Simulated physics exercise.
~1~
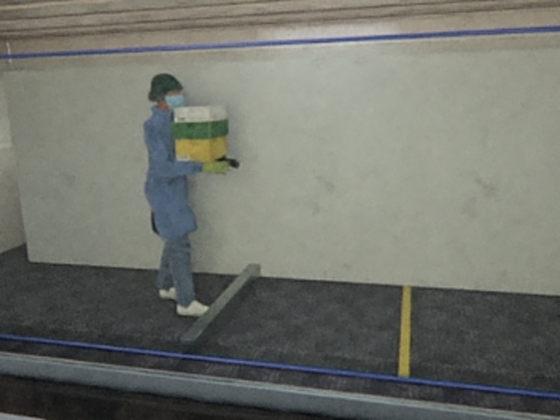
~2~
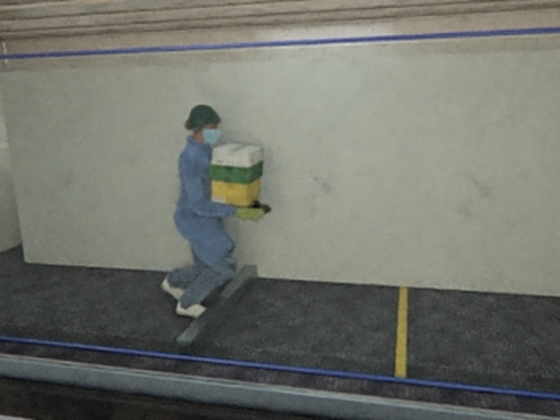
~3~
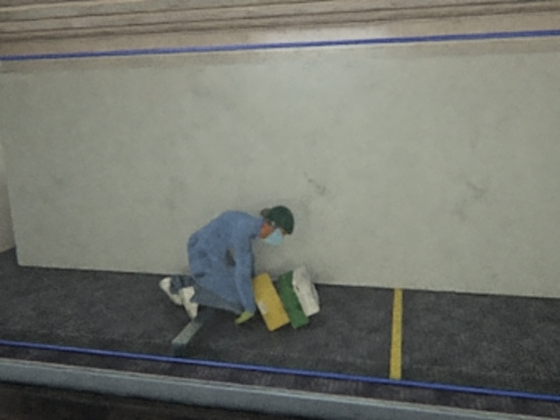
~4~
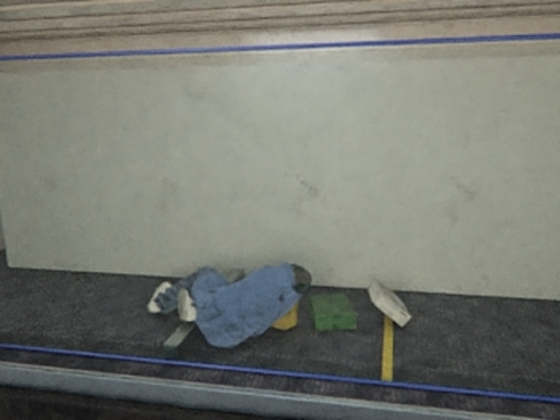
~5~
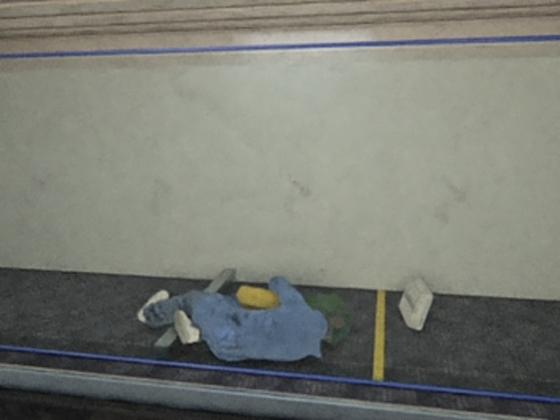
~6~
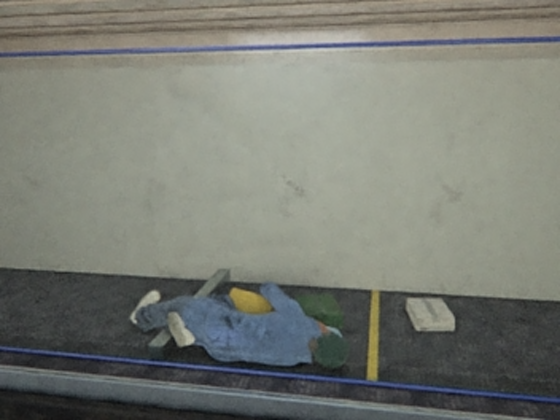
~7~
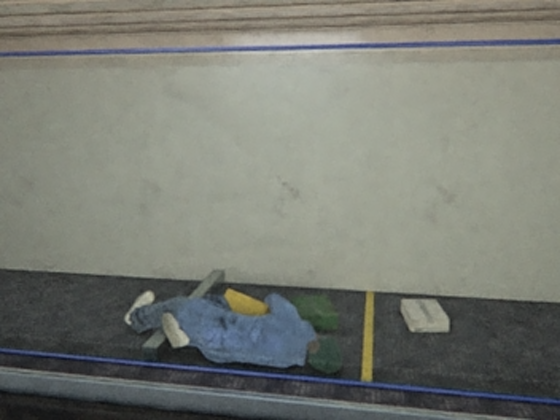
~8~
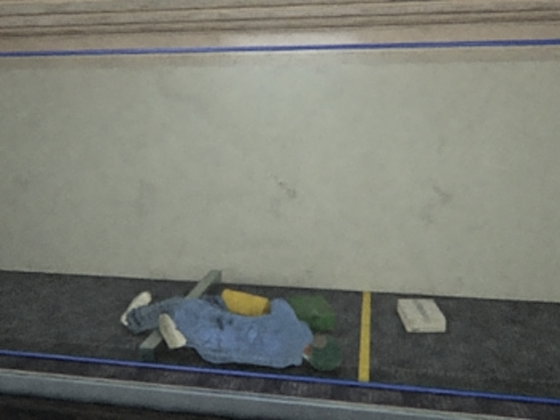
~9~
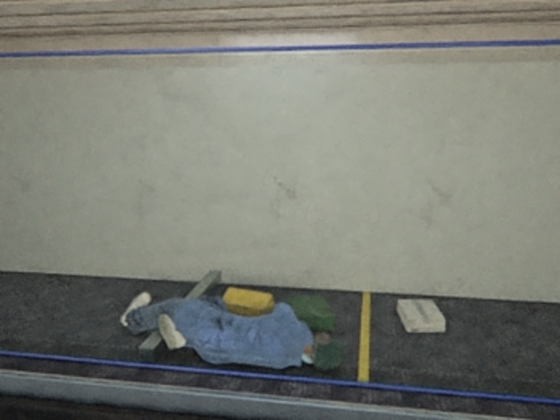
The footage shows a masked courier in blue carrying stacked white, green and yellow boxes, pitching forward over a floor rail and falling as the boxes scatter. The courier ends lying face down beside the yellow and green boxes, short of the yellow line, while the white one rests beyond it.
